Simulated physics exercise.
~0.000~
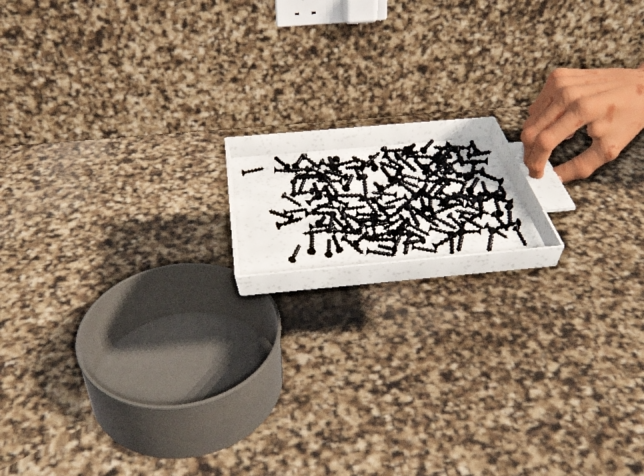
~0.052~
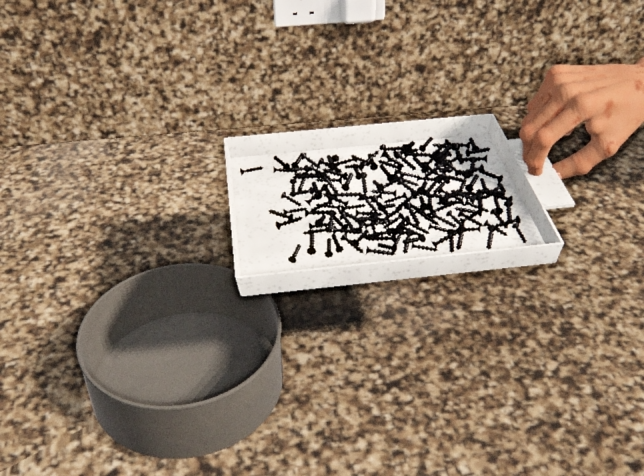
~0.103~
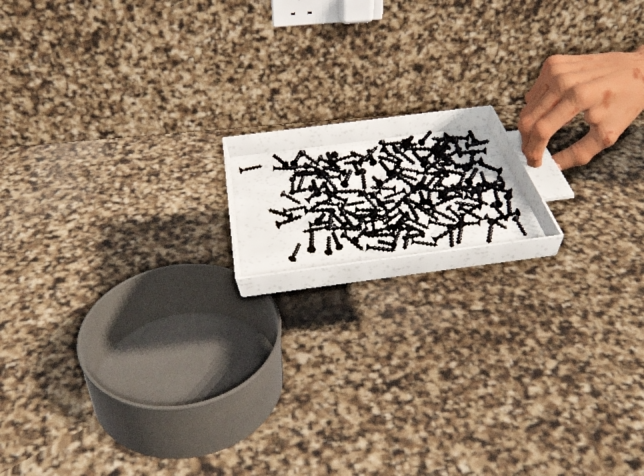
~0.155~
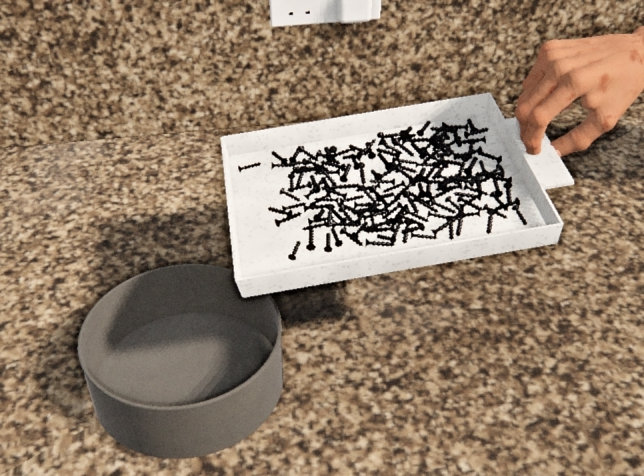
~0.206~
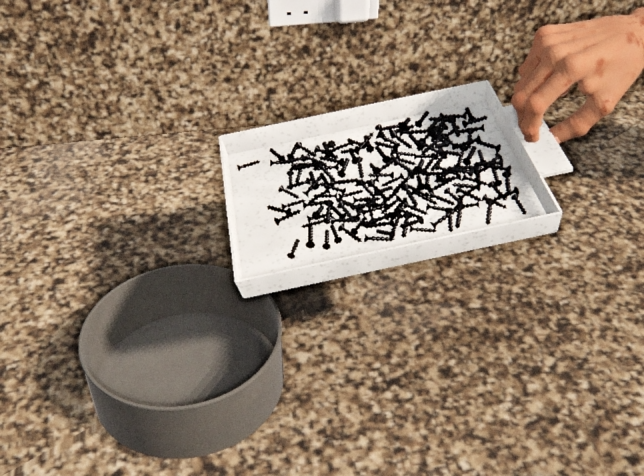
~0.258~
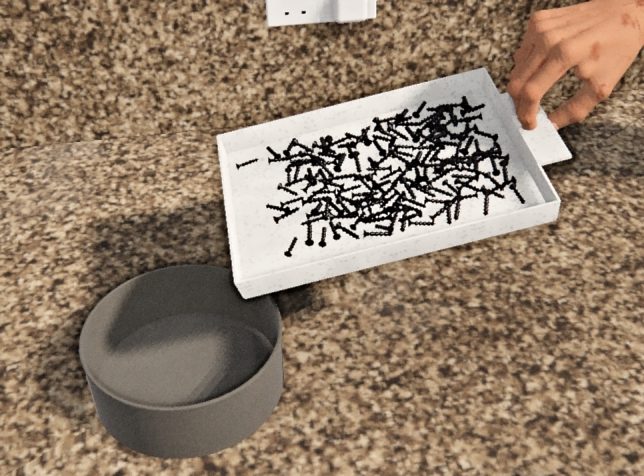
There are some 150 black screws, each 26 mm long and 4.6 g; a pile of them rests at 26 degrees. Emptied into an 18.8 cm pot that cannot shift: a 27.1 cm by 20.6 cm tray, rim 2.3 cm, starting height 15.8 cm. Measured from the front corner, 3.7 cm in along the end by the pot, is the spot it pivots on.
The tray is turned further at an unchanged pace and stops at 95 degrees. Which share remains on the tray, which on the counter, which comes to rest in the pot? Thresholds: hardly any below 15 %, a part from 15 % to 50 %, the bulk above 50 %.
Left on the tray: Probably a low amount; counter: Probably a low amount; pot: Probably over half of it.
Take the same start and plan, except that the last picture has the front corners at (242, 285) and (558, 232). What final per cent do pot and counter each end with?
Pot: 20, counter: 80.
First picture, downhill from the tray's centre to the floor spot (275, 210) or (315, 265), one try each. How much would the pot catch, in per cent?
Roughly 60 % for the first direction, roughly 60 % for the second.
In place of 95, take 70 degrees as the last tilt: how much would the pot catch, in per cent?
That would be around 20 percent.
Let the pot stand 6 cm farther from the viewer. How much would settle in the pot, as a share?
Near 60 per cent in that case.
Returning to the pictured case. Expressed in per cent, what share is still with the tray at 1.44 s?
Something like 90 percent, roughly.
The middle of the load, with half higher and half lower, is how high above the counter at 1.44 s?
Some 20 cm.
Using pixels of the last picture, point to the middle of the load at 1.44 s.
Load centre: About (222, 226) px.
After 0.97 s, tilt 50 degrees; the tray holds 100 %, the pot 0 %.
After 1.44 s, tilt 76 degrees; the tray holds 90 %, the pot 10 %.
After 1.99 s, tilt 95 degrees; the tray holds 10 %, the pot 85 %.
In the end, at 3.0 s, tray 0 %, counter 5 %, pot 95 %.
